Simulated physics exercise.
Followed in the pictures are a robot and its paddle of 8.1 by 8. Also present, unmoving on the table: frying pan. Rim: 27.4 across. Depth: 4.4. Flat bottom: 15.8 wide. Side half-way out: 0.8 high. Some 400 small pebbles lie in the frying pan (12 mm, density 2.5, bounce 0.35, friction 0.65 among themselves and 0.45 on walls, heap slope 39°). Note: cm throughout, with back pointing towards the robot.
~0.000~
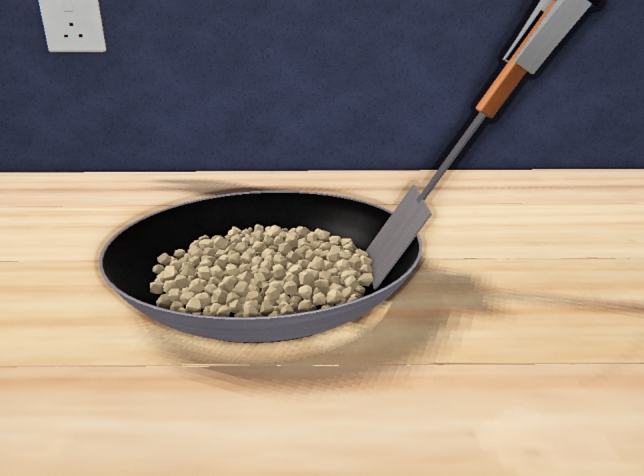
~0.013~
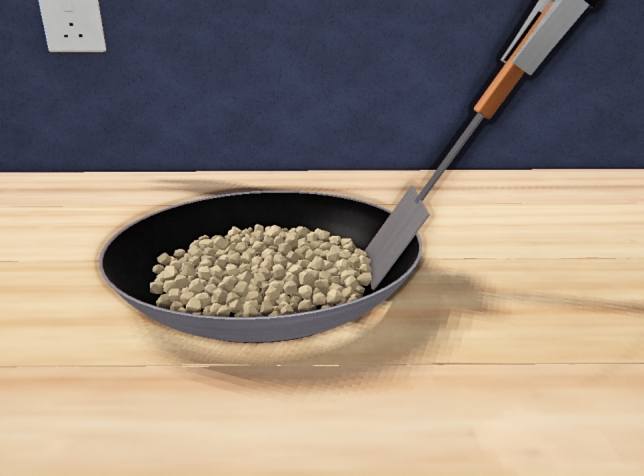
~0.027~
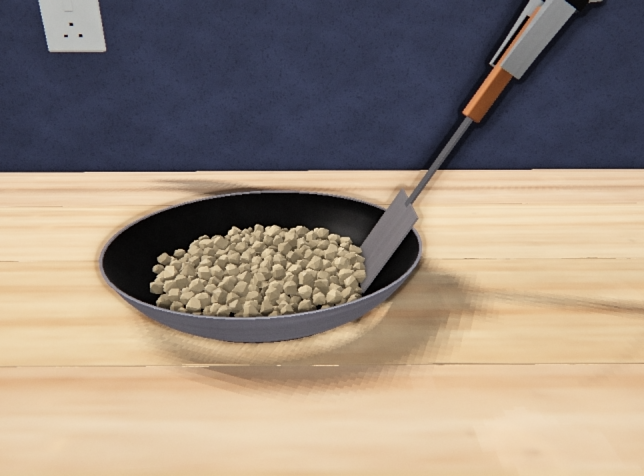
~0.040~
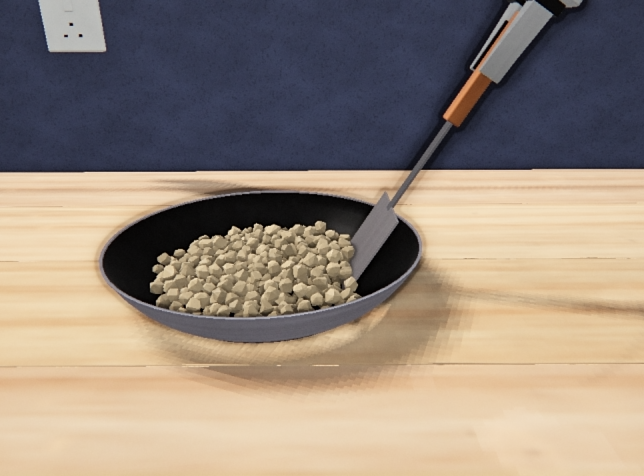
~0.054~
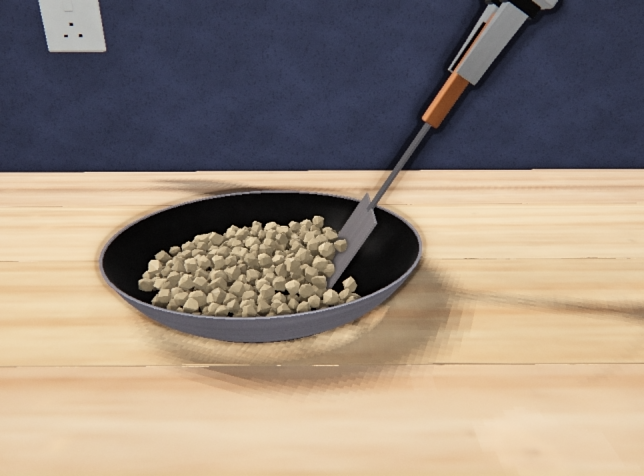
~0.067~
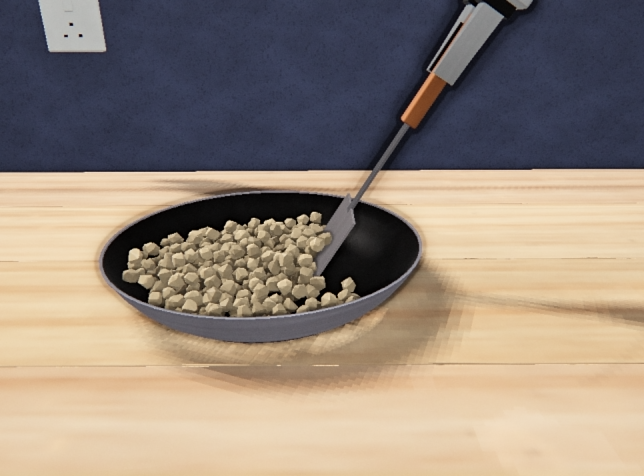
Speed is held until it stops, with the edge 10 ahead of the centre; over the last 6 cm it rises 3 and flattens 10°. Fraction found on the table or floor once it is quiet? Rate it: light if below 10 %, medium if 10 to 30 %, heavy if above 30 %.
Rating: Heavy.
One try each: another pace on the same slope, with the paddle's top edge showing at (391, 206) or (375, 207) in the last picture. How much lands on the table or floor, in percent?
I'd estimate close to 25 and 30 in a hundred.
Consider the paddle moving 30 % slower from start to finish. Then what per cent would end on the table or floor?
I'd expect near 30 per cent.
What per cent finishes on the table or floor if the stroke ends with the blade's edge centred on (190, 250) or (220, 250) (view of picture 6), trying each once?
Around 20 per cent for the first try and 10 per cent for the second.
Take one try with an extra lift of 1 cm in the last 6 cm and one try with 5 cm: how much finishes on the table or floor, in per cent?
I'd put it near 40 in a hundred, then near 30 in a hundred.
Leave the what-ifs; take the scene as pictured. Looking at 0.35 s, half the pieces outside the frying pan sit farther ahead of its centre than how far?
24 cm.
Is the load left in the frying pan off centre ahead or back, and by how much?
Ahead, by about 3.5 cm.
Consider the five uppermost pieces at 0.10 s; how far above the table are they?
Roughly 6 cm above the table.
By 0.10 s, sloping 58°, highest piece 7 above the table; 405 in the frying pan.
By 0.13 s, sloping 56°, highest piece 8 above the table; 399 in the frying pan, 6 on the blade or in flight.
By 0.35 s, sloping 48°, highest piece 32 above the table; 240 in the frying pan, 59 on the table or floor, 106 on the blade or in flight.
By 1.40 s, sloping 48°, highest piece 5 above the table; 240 in the frying pan, 165 on the table or floor.
Final count, 240 in the frying pan, 165 on the table or floor. That is 41 % on the table or floor.
